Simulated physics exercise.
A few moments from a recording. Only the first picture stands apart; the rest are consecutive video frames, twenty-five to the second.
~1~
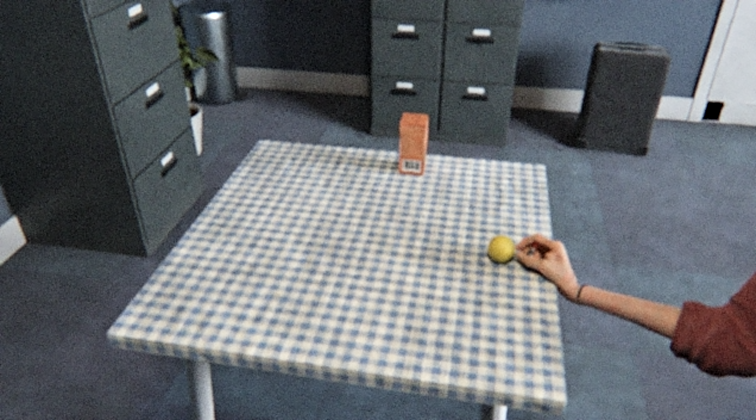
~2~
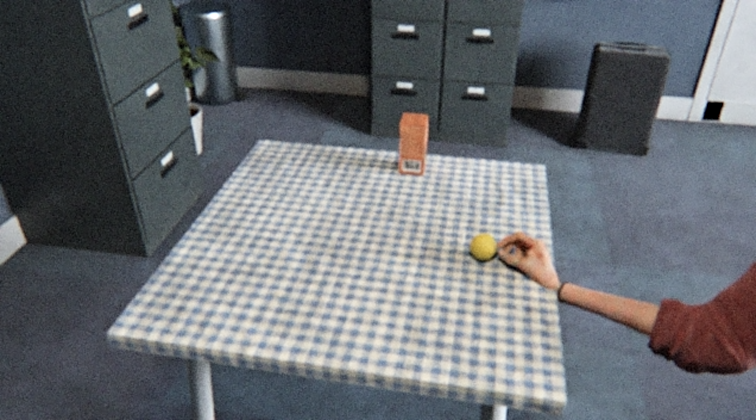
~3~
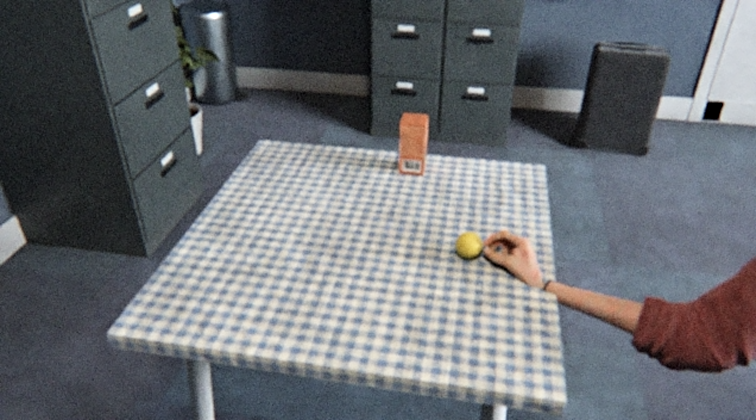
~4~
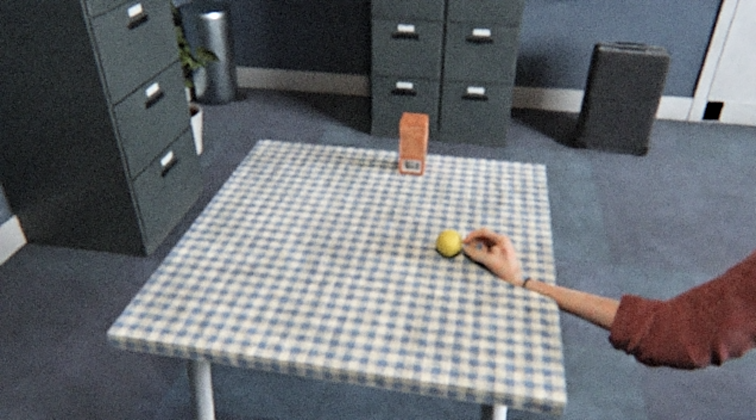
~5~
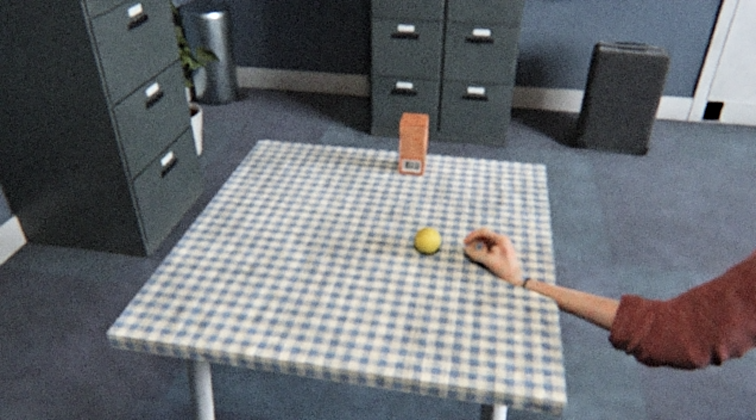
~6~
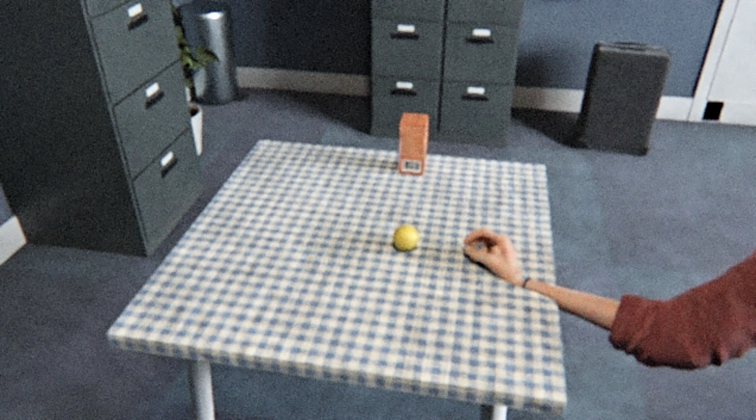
On a table with a checked cloth, a hand moved a yellow lemon leftward from near the right edge, then let go and stayed still while the lemon rolled on toward the left.
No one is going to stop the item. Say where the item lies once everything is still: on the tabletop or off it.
It overshoots the table.
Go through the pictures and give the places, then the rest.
The first frame shows under the hand; yellow lemon (501, 249).
The second frame shows under the hand; yellow lemon (483, 247).
The third frame shows under the hand; yellow lemon (469, 245).
The fourth frame shows yellow lemon (449, 243).
The fifth frame shows yellow lemon (427, 240) rolled about its own width.
The sixth frame shows yellow lemon (406, 238) rolled well along.
Then, 0.20 s after the last picture, yellow lemon rolled well along near (303, 227).
Then, 0.40 s after the last picture, yellow lemon rolled well along near (210, 216).
Then, 0.70 s after the last picture, yellow lemon now off the table.
Then, 0.90 s after the last picture, things are still on the move.
By the end, off the table, yellow lemon.
